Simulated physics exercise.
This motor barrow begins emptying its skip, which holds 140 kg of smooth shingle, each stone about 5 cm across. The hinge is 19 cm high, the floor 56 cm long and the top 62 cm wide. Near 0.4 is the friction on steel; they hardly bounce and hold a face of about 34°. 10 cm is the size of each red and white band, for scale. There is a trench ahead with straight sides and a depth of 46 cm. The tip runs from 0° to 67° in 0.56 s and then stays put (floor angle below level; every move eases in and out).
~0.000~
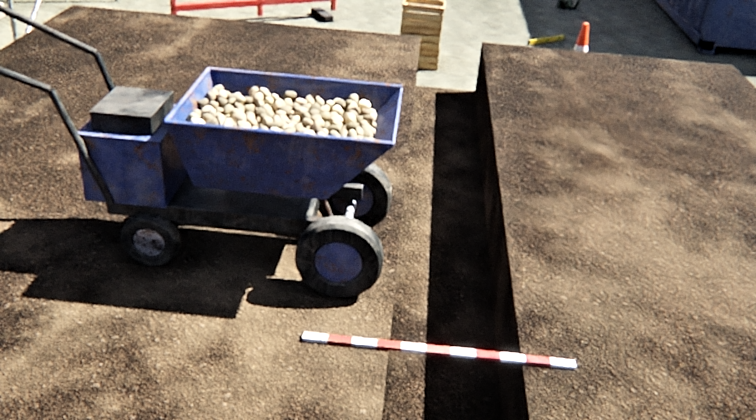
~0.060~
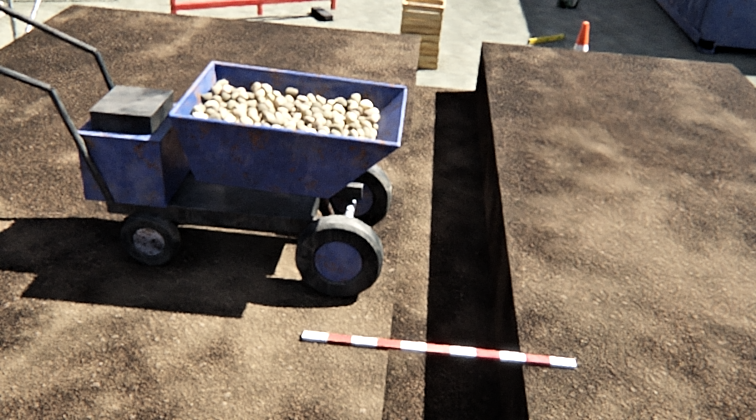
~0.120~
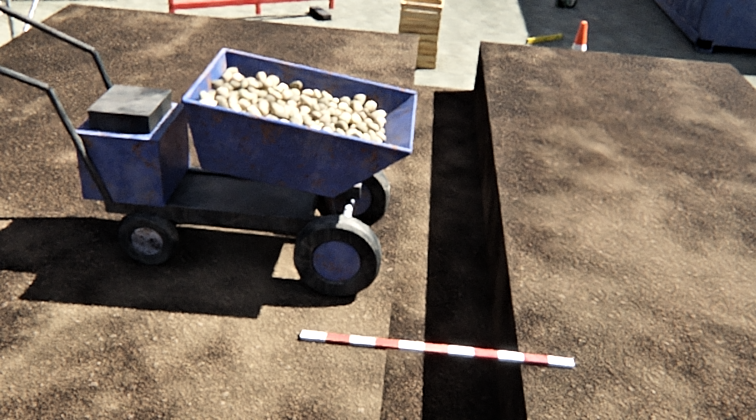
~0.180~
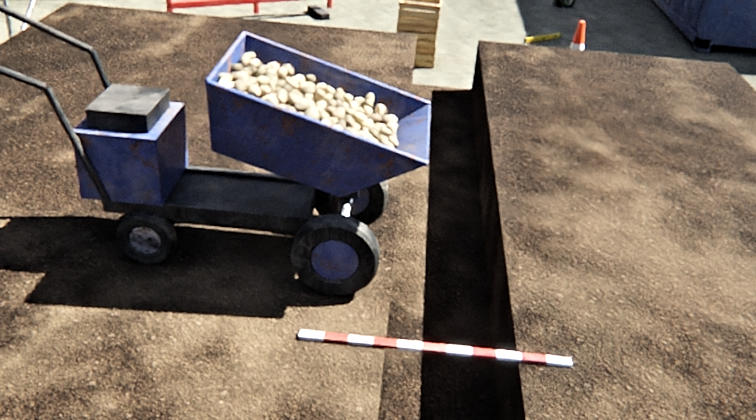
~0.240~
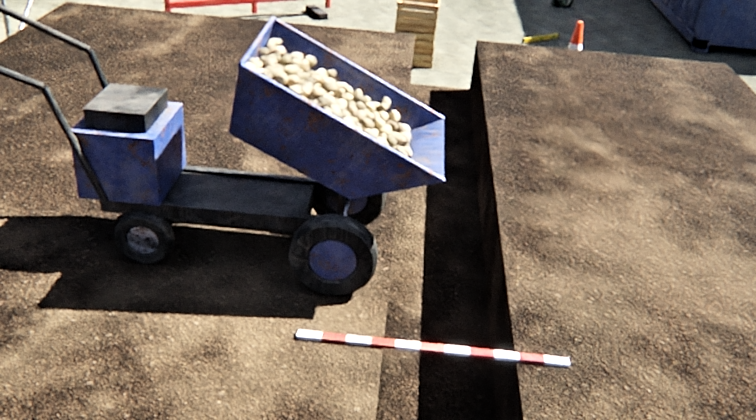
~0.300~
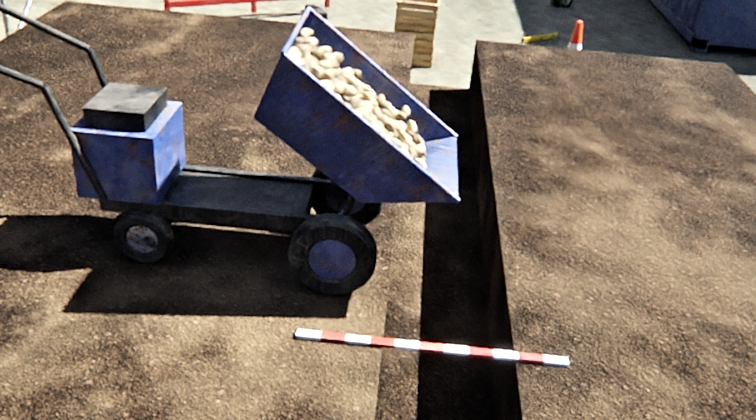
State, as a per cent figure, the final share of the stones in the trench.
The final share is about 27 per cent.
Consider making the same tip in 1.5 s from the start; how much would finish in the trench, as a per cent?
Close to 50 percent, then.
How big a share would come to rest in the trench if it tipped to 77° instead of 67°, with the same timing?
It would be near 30 per cent.
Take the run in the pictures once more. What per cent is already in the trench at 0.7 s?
About 10%.
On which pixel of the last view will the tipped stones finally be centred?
Around (562, 274).
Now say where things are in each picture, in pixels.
In the first frame, the skip is at 0°, its lip at (393, 144); the top of the load is at (283, 108).
In the second frame, lip at (399, 146), floor tilted 2°, highest stones at (251, 100); the stones move at 0.5 m/s on average.
In the third frame, lip at (411, 152), floor tilted 8°, highest stones at (243, 86); the stones move at 1.1 m/s on average.
In the fourth frame, lip at (427, 164), floor tilted 16°, highest stones at (250, 67); the stones move at 1.5 m/s on average.
In the fifth frame, the skip is at 26°, its lip at (444, 181); the top of the load is at (275, 53); the stones move at 1.7 m/s on average.
In the sixth frame, lip at (458, 201), floor tilted 37°, highest stones at (302, 43); the stones move at 1.8 m/s on average.
After 0.4 s the floor is at 57°; 100 % in the skip; the foremost stones are at (454, 203).
After 0.7 s the floor is at 67°; 77 % in the skip, 10 % in the trench, 13 % past the trench; the foremost stones are at (550, 277).
After 1.0 s the floor is at 67°; 14 % in the skip, 15 % in the trench, 72 % past the trench; the foremost stones are past the picture's edge.
After 3.0 s the floor is at 67°; 0 % in the skip, 27 % in the trench, 73 % past the trench; the foremost stones are past the picture's edge.
